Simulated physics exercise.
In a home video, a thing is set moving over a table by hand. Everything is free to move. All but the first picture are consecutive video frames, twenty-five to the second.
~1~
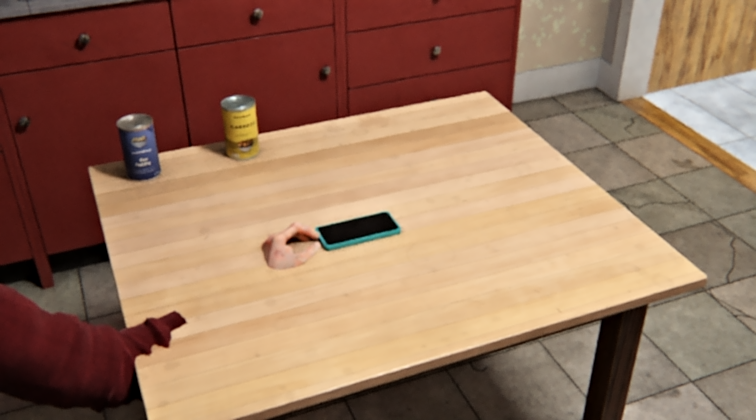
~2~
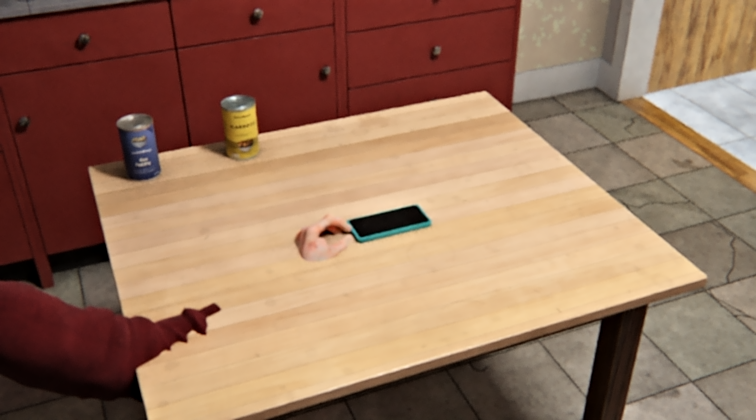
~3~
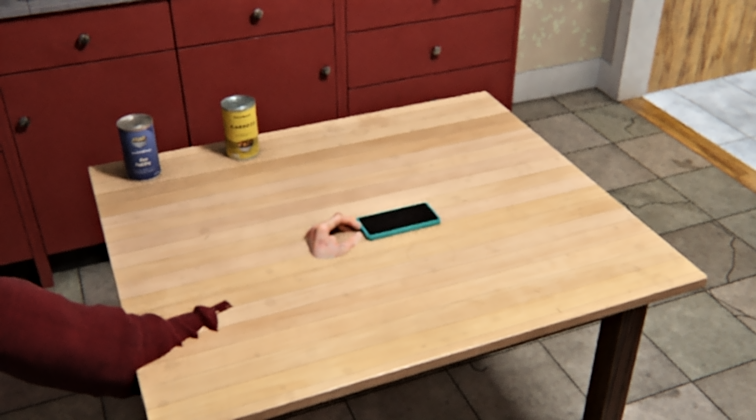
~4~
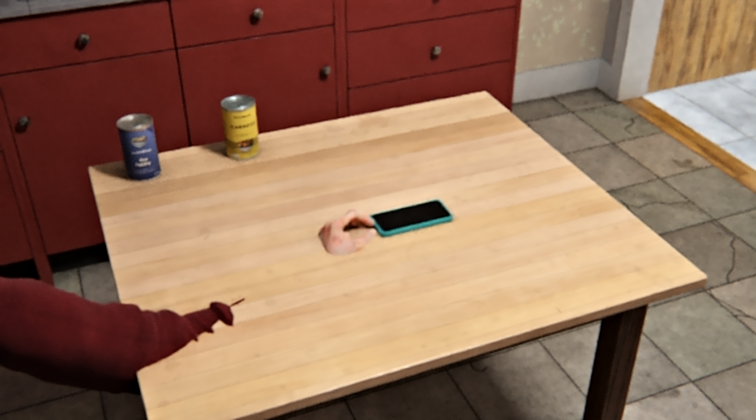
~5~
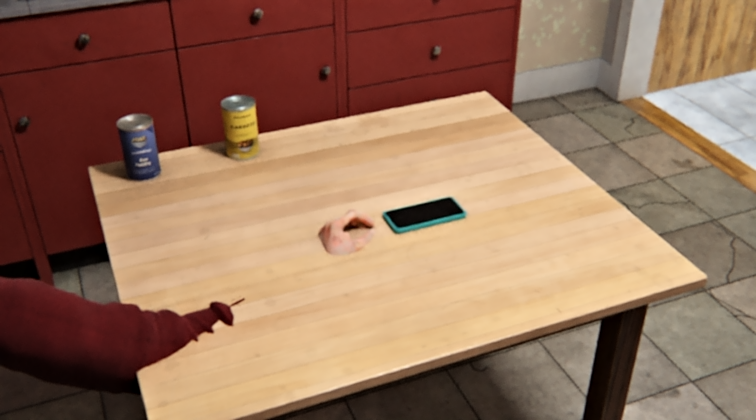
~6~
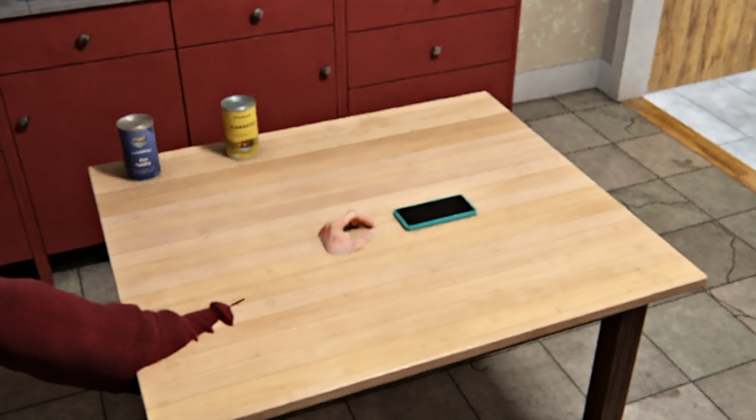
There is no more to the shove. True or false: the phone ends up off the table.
False.
Then, 0.10 s later than the last frame, turquoise phone moved a little near (450, 209).
Then, 0.70 s later than the last frame, turquoise phone resting near (450, 210).
When it is over, moved from the start, turquoise phone. End places, in pixels of the last picture, turquoise phone near (451, 208).
